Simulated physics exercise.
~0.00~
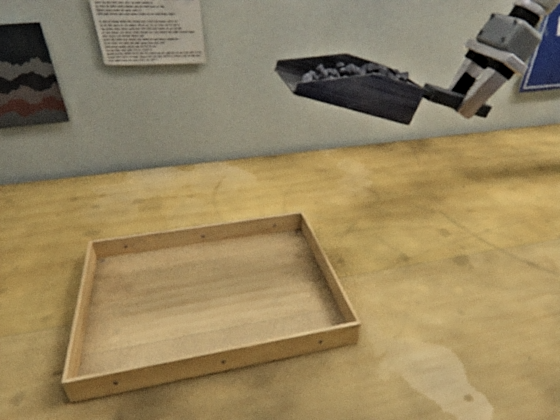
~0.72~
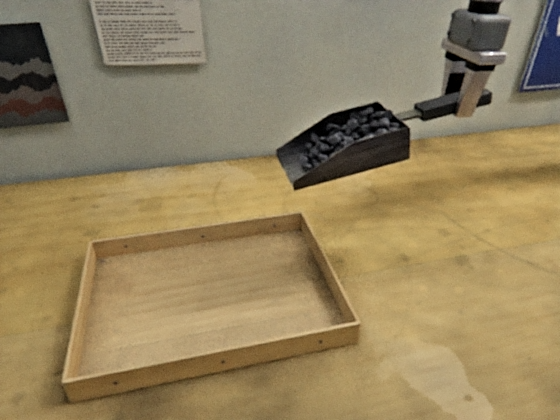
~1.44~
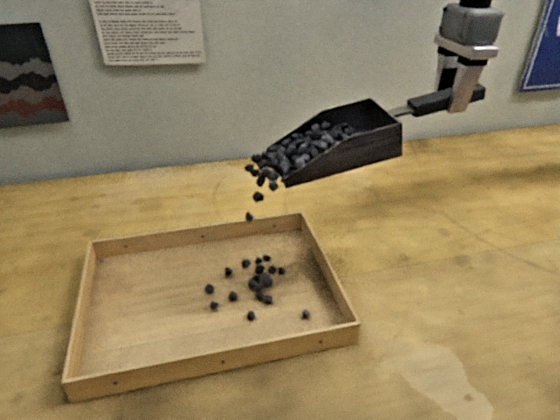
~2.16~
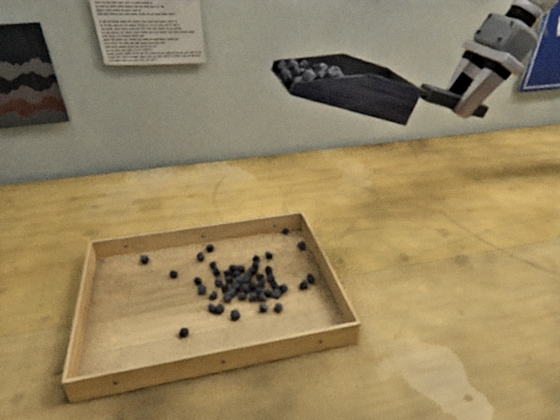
We see a robot hand lower and tip a black scoop of small dark pebbles above a shallow wooden tray, spilling some into it, then tilt the scoop back up, leaving pebbles scattered across the tray and others still in the scoop.
